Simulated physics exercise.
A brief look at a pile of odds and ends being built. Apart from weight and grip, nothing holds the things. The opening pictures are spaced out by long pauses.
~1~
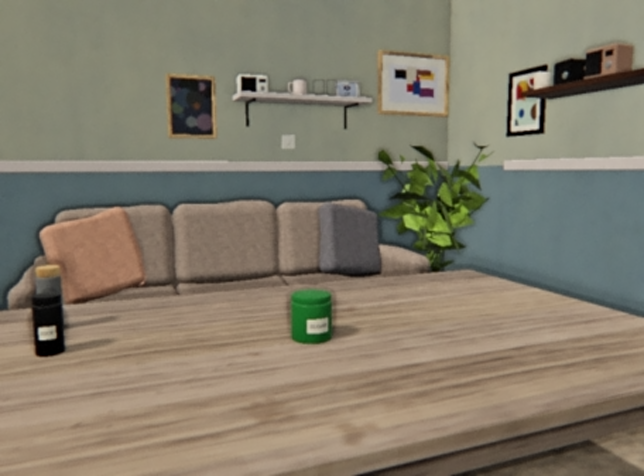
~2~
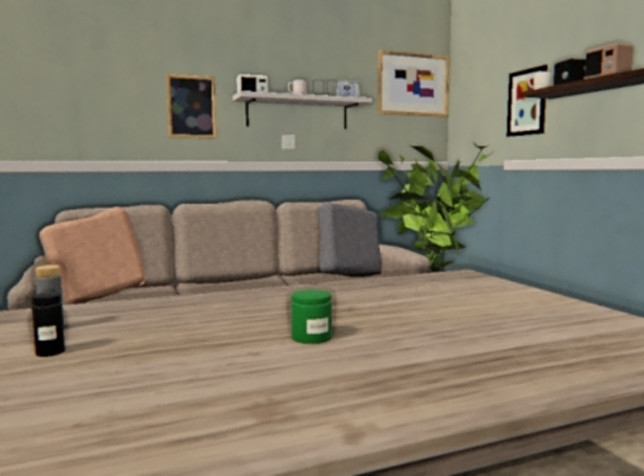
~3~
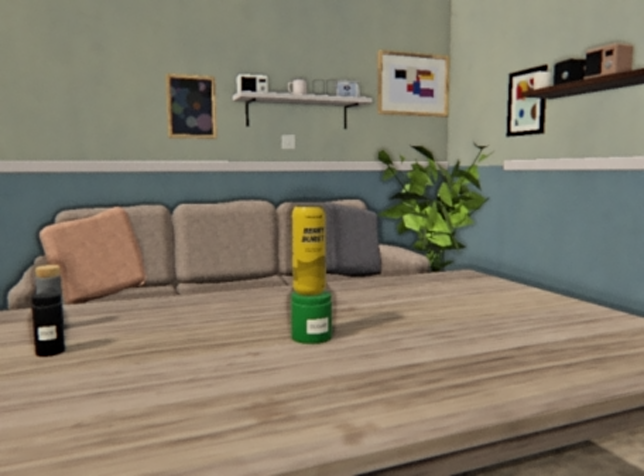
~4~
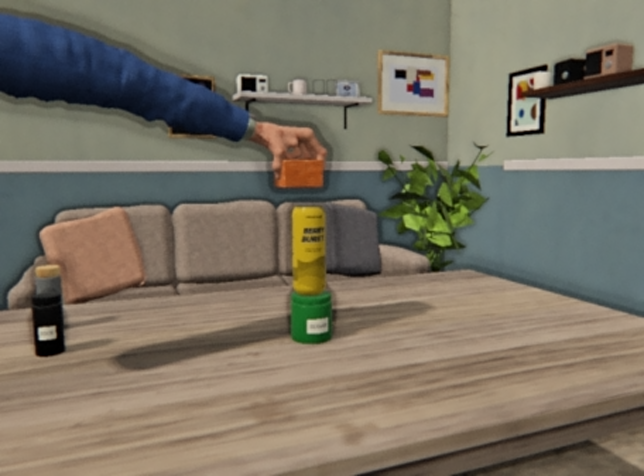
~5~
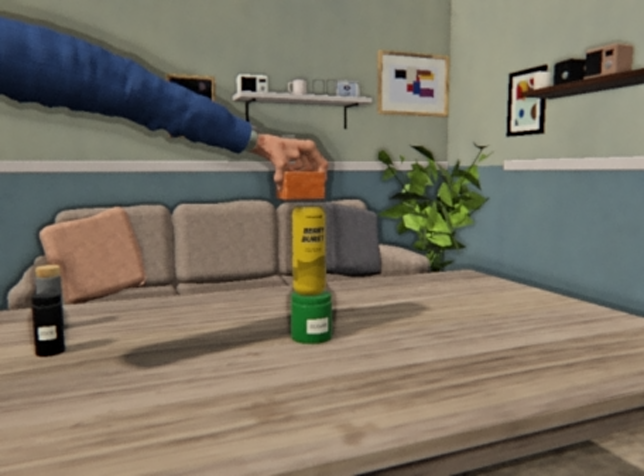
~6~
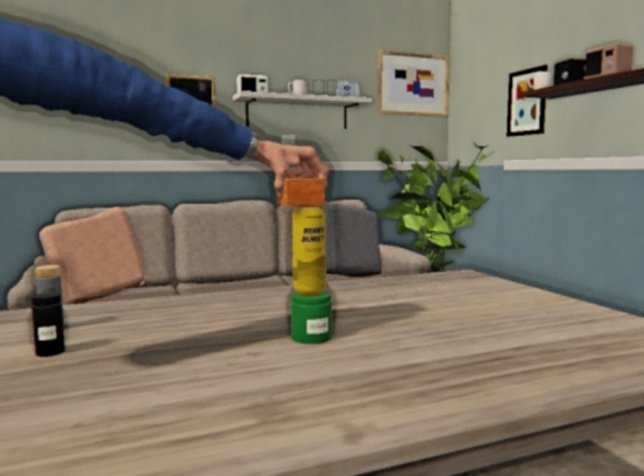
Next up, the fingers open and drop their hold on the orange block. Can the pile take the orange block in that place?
Most likely the pile survives.
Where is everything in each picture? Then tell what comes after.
In the first frame, the last thing is not in view yet; green jar (311, 316).
In the second frame, the last thing is not in view yet.
In the third frame, the last thing is not in view yet; green jar (311, 316).
The fourth frame shows on its way; orange block (299, 173); yellow can (309, 249).
The fifth frame shows on its way; orange block (300, 186); green jar (311, 316).
The sixth frame shows in place under the hand; orange block (300, 192); yellow can (309, 249).
Then, 1.00 s past the last view, nothing moves.
Then, 2.10 s past the last view, orange block resting near (300, 192).
Finally, all 5 still in place. Final places as the last picture's camera would see them, orange block near (299, 192). The pile holds.
